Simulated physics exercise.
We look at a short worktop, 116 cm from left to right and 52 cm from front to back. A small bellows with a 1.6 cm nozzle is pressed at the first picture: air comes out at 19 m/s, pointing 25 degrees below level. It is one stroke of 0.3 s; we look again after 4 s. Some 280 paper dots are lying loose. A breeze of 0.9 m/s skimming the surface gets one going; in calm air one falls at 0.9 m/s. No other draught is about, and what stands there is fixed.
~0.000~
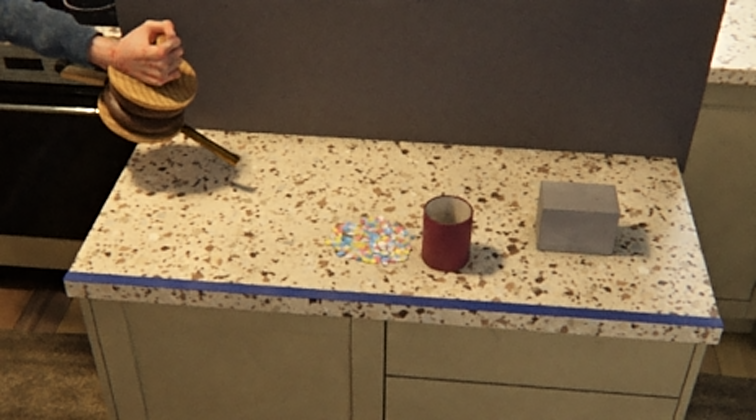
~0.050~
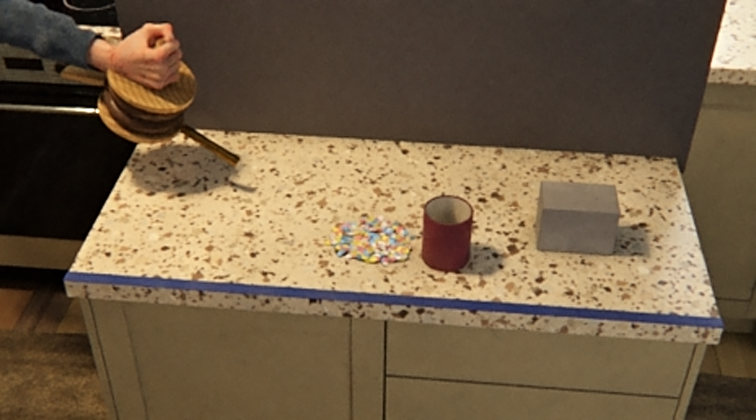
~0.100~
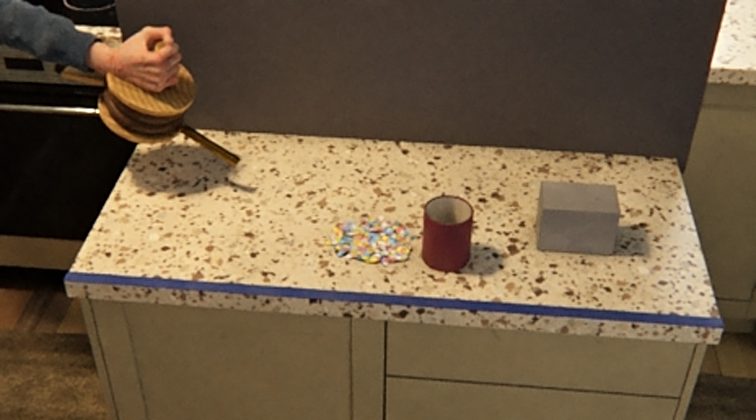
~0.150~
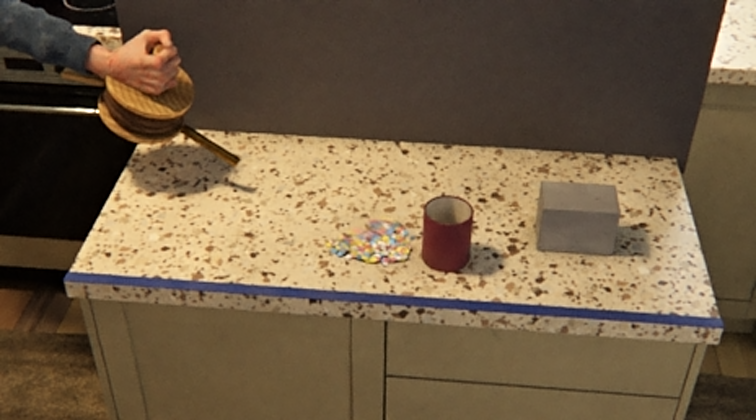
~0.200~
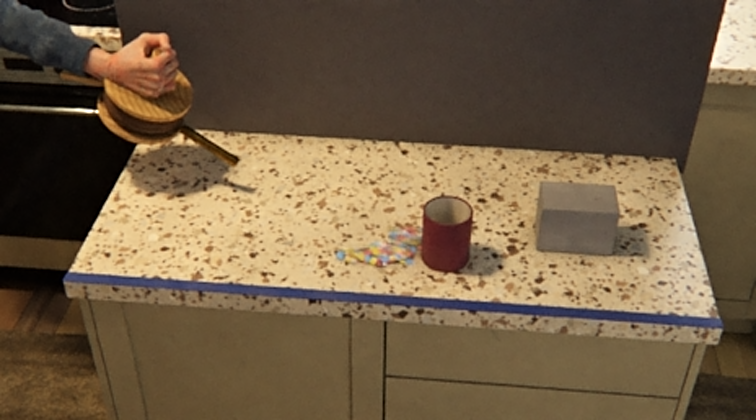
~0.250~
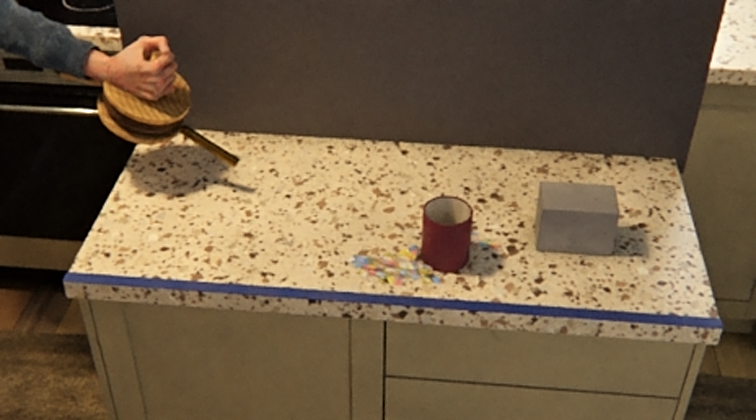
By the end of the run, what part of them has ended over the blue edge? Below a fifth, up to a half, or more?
The share over the blue edge is over half.
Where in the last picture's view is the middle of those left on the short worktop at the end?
Around (580, 261).
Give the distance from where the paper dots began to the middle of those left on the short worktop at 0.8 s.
Roughly 30 cm.
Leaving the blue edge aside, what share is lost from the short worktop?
Some 0 per cent.
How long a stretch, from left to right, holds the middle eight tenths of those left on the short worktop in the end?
Roughly 30 cm.
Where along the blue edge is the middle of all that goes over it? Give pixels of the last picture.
Near (447, 309).
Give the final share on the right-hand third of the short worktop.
Near 20 %.
After 0.8 s, 33 % are still on the top, 67 % are over the blue edge; the middle of those left on the top is near (580, 261).
After 1.3 s, 33 % are still on the top, 67 % are over the blue edge; the middle of those left on the top is near (580, 261).
After 2.2 s, 33 % are still on the top, 67 % are over the blue edge; the middle of those left on the top is near (580, 261).
After 4.0 s, at the end, 67 % are over the blue edge; the middle of those left on the top is near (580, 261).
